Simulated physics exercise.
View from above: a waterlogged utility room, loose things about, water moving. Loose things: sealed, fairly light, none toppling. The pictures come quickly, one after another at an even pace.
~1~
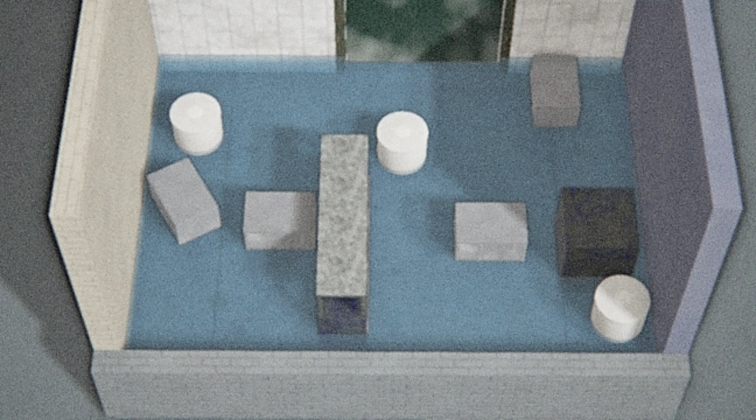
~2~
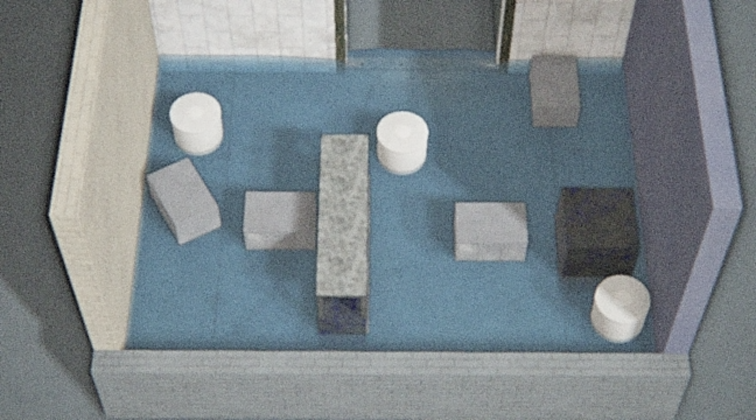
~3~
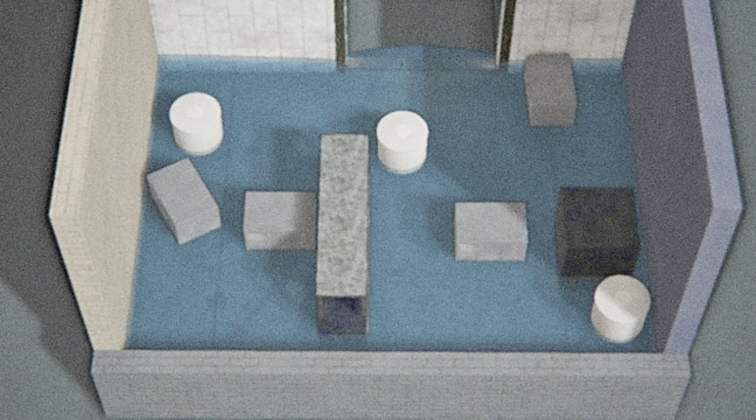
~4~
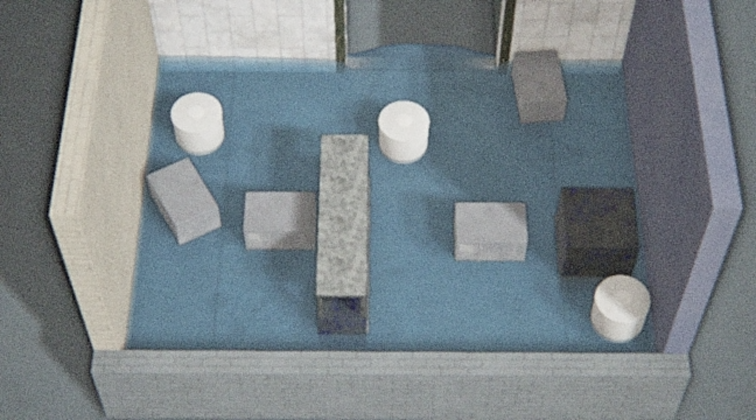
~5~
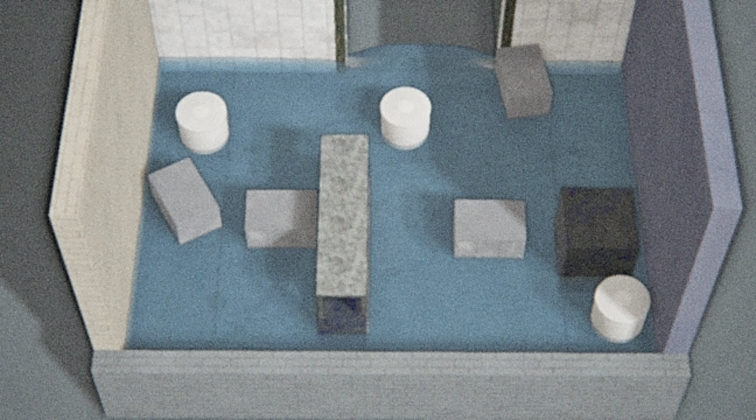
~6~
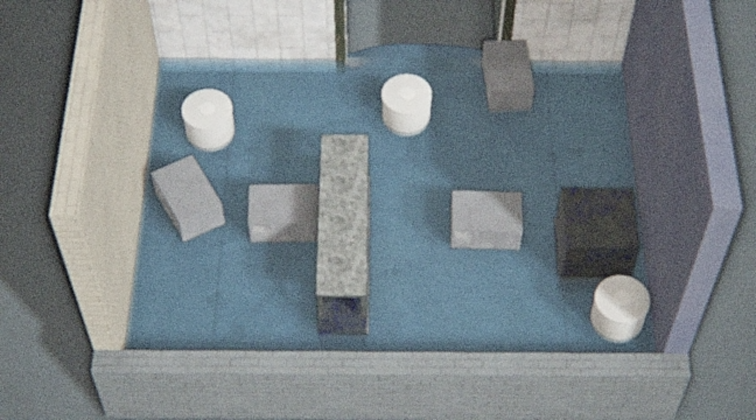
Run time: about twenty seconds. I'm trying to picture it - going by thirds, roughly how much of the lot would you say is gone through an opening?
Not below two thirds.
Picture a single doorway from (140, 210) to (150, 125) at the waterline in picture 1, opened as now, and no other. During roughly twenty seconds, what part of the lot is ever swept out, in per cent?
60 per cent or so.
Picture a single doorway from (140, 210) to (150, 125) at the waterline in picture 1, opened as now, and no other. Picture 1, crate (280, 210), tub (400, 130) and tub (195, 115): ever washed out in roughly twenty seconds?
Following that order: Escaped; escaped; escaped.
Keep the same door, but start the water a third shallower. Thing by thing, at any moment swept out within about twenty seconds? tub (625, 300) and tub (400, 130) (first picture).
As listed: Inside, out.
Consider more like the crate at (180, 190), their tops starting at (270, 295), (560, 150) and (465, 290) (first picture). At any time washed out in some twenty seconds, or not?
In order, the first is never leaving, the second escaping, the third escaping.
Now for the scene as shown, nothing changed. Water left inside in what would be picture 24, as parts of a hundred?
Roughly 54 in a hundred.
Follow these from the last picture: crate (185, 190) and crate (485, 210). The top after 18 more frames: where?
About (226, 124) and (461, 54).
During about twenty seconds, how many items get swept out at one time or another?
So that is 6.
A moment on, 2 of 7 are out; 5 afloat.
Next, 2 of 7 are out; 5 afloat.
Later, 5 of 7 are out; 2 afloat.
In the end, 6 of 7 are out; 1 afloat.
